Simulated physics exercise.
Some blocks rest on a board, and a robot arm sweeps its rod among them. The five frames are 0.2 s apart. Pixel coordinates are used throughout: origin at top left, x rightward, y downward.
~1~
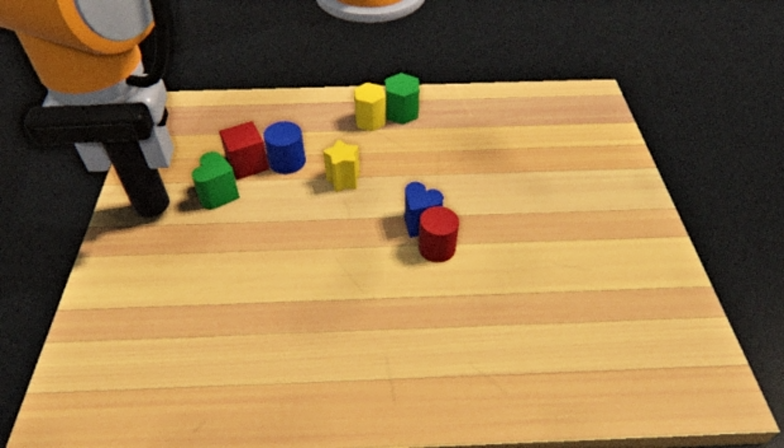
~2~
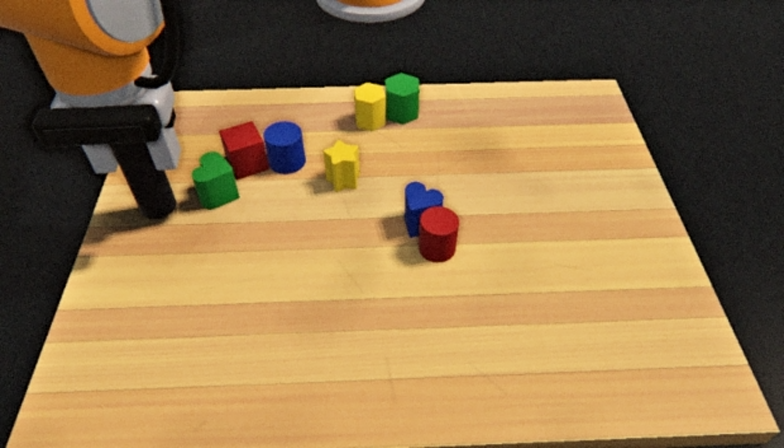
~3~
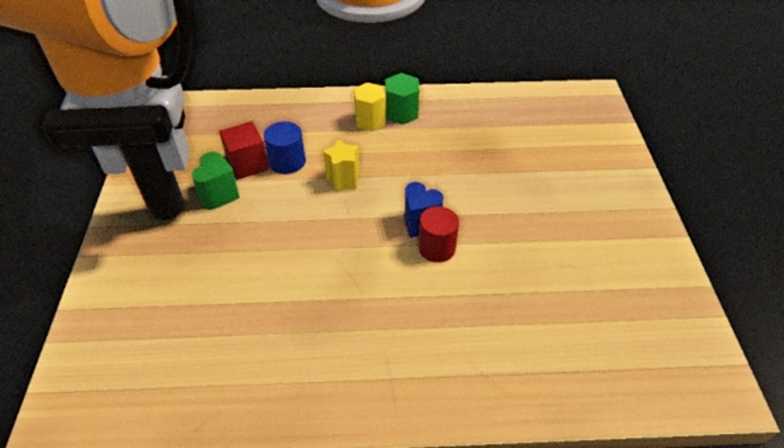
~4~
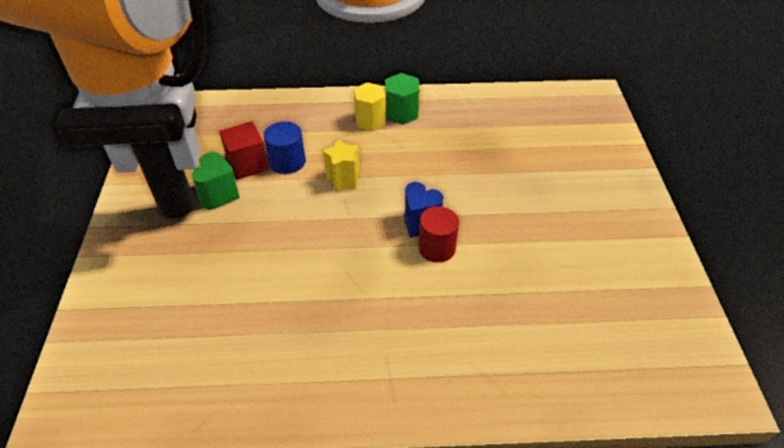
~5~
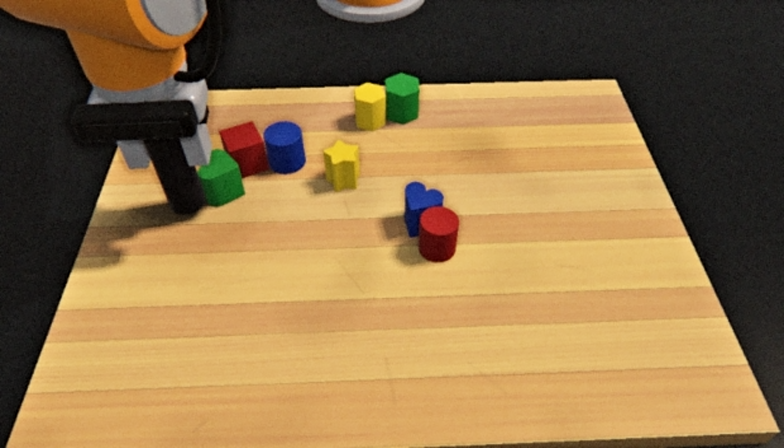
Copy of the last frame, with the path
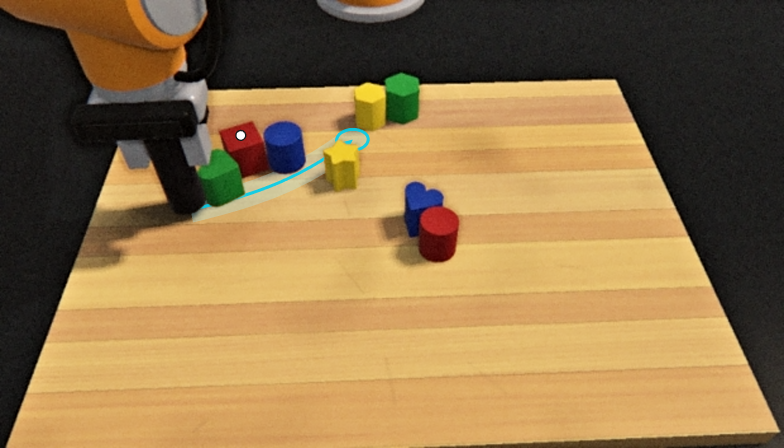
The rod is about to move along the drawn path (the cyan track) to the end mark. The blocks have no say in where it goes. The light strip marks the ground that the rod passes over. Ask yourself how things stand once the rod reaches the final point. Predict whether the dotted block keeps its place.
When the path is over, the dotted block has left its spot.
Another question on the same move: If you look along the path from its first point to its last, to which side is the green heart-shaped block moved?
Left.
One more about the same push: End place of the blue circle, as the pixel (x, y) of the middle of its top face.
Its top centre is at about (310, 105).
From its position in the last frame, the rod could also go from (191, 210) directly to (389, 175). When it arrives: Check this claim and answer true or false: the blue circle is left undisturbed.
That statement is not accurate.
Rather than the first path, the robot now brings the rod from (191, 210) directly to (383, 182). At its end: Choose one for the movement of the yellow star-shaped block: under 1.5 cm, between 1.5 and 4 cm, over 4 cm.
More than 4 cm.
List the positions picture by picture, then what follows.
Lower end of the rod (152, 205), tops of blocks, green heart-shaped block (211, 166), red square piece (241, 135), blue circle (282, 133), yellow hexagonal block (369, 92), green hexagonal block (402, 84), in the first frame.
Rod (159, 206), blocks as before, in the second frame.
Rod (167, 207), blocks as before, in the third frame.
Rod (177, 206), blocks as before, in the fourth frame.
Rod (188, 202), green heart-shaped block (216, 164), red square piece (241, 135), blue circle (282, 133), yellow hexagonal block (369, 92), green hexagonal block (402, 84), in the fifth frame.
The drawn path runs from (191, 210) over (282, 181) to (352, 140); the dot is on the red square piece.
On the path given first. One third of the way, rod (252, 185); green heart-shaped block (266, 145), turned 70° anticlockwise; red square piece (245, 127); blue circle (295, 125).
Two thirds of the way, rod (308, 160); green heart-shaped block (285, 125); red square piece (246, 123), turned 25° anticlockwise; blue circle (310, 106).
At the end, rod (352, 132); green heart-shaped block (285, 124), turned 140° anticlockwise; red square piece (246, 123), turned 25° anticlockwise; blue circle (310, 105); yellow hexagonal block not moved; green hexagonal block not moved.
